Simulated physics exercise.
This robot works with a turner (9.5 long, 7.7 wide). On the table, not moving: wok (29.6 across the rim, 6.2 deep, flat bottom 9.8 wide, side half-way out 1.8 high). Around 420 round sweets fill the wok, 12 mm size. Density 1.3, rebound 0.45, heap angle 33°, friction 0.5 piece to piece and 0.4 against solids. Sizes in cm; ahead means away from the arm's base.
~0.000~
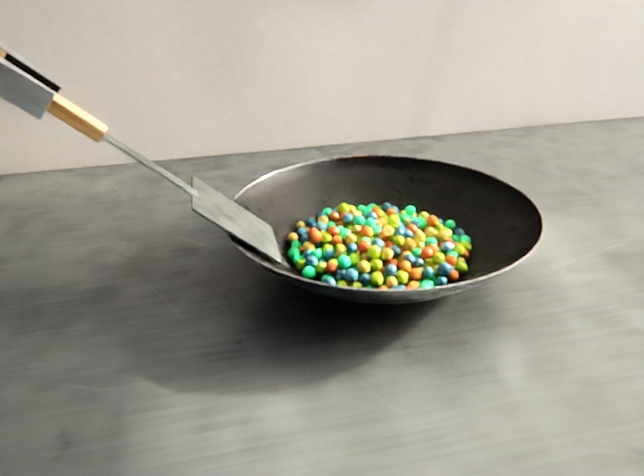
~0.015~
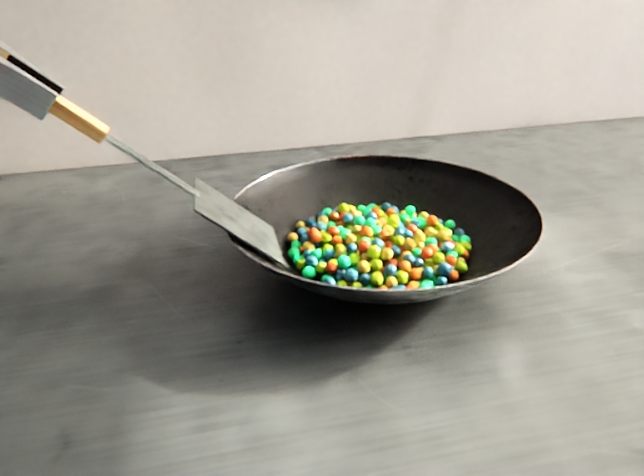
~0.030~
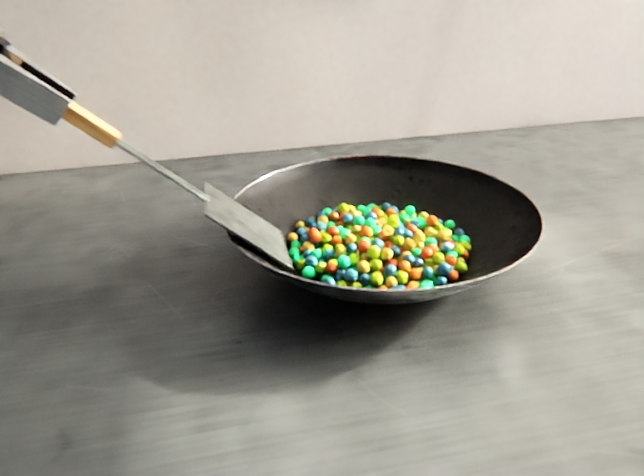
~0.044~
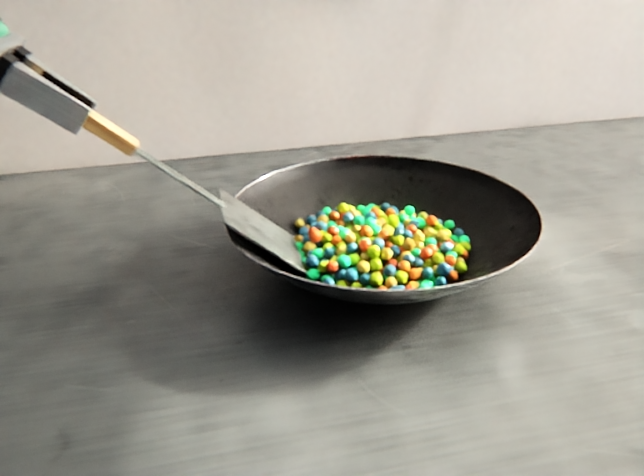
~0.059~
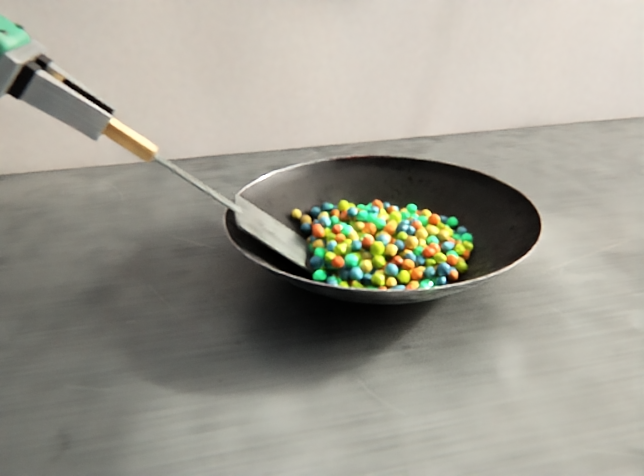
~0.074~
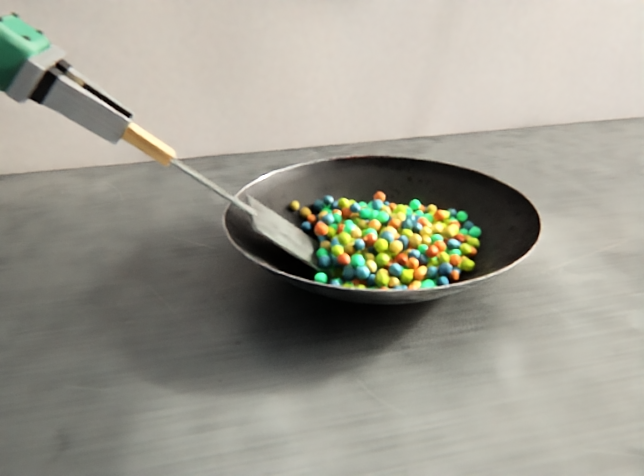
Robot arm sliding a metal turner down inside a dark wok on a grey table, nudging colourful round sweets slightly rightward.
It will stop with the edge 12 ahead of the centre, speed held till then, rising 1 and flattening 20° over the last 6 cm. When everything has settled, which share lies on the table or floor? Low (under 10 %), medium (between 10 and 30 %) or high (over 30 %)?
Answer: High; over 30 % of the round sweets finish on the table or floor.
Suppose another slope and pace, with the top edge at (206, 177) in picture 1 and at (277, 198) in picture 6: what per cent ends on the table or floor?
About 45 per cent.
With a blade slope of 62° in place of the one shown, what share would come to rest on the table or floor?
It would be near 40 per cent.
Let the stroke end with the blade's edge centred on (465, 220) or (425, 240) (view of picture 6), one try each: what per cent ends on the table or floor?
Some 20 and 0 per cent.
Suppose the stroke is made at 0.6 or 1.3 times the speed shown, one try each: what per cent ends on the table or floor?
About 20 and 45 per cent.
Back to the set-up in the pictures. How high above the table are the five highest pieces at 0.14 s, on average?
About 6 cm.
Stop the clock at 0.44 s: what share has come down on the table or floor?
About 25 per cent.
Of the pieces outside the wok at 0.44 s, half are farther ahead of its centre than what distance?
About 22 cm.
After 0.14 s, sloping 42°, highest piece 8 above the table; 425 in the wok.
After 0.21 s, sloping 38°, highest piece 8 above the table; 425 in the wok.
After 0.44 s, sloping 22°, highest piece 12 above the table; 255 in the wok, 106 on the table or floor, 64 on the blade or in flight.
After 1.49 s, sloping 22°, highest piece 6 above the table; 255 in the wok, 170 on the table or floor.
At rest, 255 in the wok, 170 on the table or floor. That is 40 % on the table or floor.
